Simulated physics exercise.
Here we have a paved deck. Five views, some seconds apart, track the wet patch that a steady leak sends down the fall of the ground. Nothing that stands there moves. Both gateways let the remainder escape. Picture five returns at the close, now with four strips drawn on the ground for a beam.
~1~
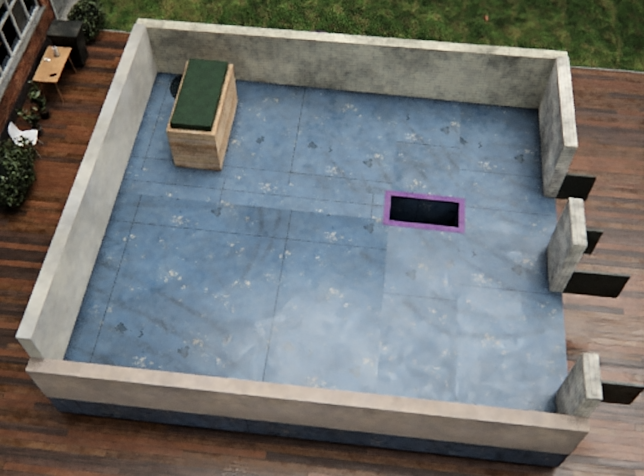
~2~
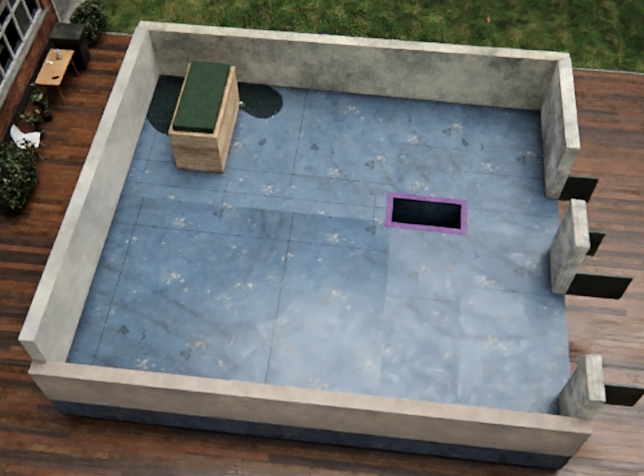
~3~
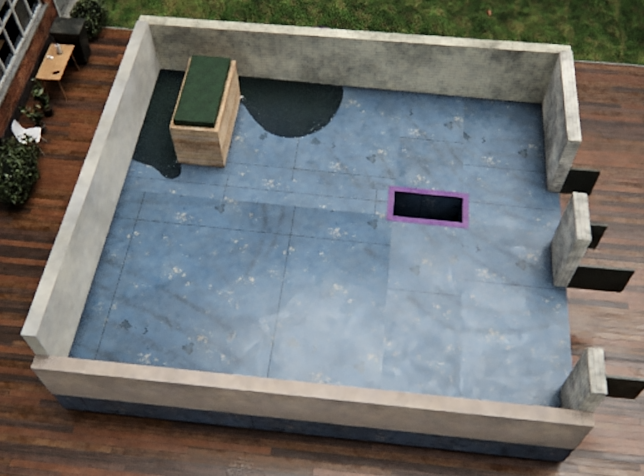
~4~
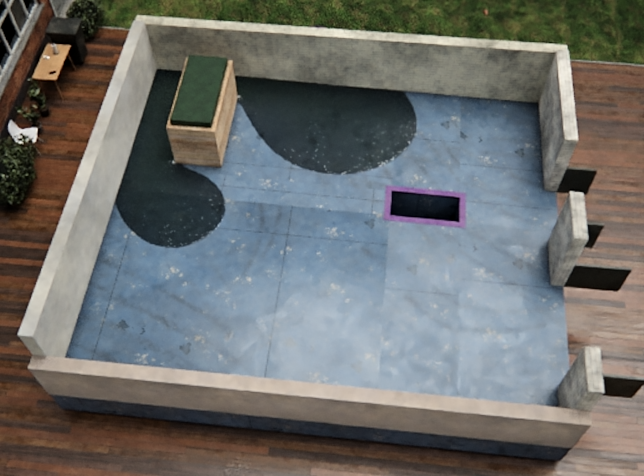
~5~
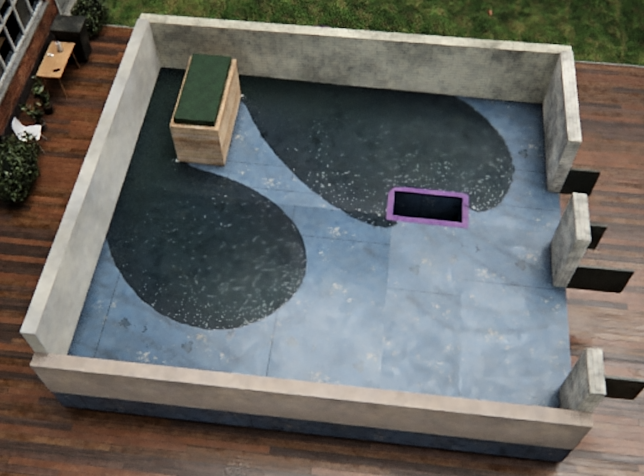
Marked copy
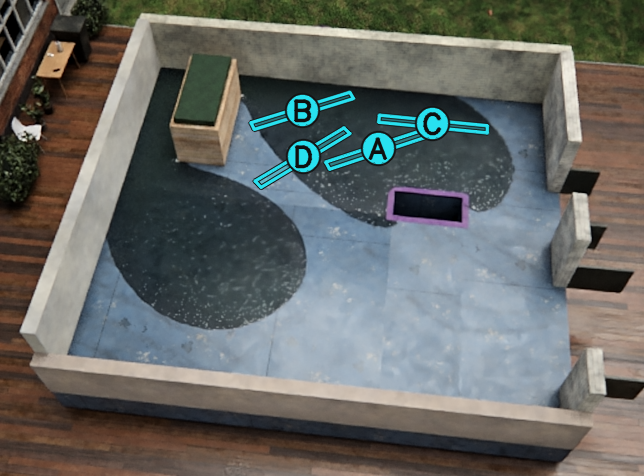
On a walled, paved deck, dark water emerges around a green-topped wooden box near the back left corner, then spreads in two widening lobes, one toward the front and one rightward, reaching the purple-edged drain pit.
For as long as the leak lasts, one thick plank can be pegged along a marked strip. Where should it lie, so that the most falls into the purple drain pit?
Choose C.
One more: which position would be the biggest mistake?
It is A.
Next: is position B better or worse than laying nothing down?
Position B is worse.
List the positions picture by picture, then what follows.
Outfall partly hidden; purple drain pit at (424, 211); open gate at (552, 340); open gate at (545, 221); 1 % of the ground under water, visible out to (175, 86); purple drain pit still dry, in the first frame.
In the second frame, 5 % of the ground under water, visible out to (160, 129); purple drain pit still dry.
In the third frame, 10 % of the ground under water, visible out to (340, 88); purple drain pit still dry.
In the fourth frame, 22 % of the ground under water, visible out to (401, 148); purple drain pit still dry.
In the fifth frame, 42 % of the ground under water, visible out to (507, 177); purple drain pit taking water.
In cyan, A from (327, 165) to (427, 132); B from (252, 126) to (351, 95); C from (379, 118) to (487, 129); D from (258, 184) to (346, 130).
If A is chosen, about 2 % of the stream goes into the purple drain pit, about 98 % out by the gates.
If B is chosen, about 6 % of the stream goes into the purple drain pit, about 92 % out by the gates.
If C is chosen, about 21 % of the stream goes into the purple drain pit, about 79 % out by the gates.
If D is chosen, about 8 % of the stream goes into the purple drain pit, about 91 % out by the gates.
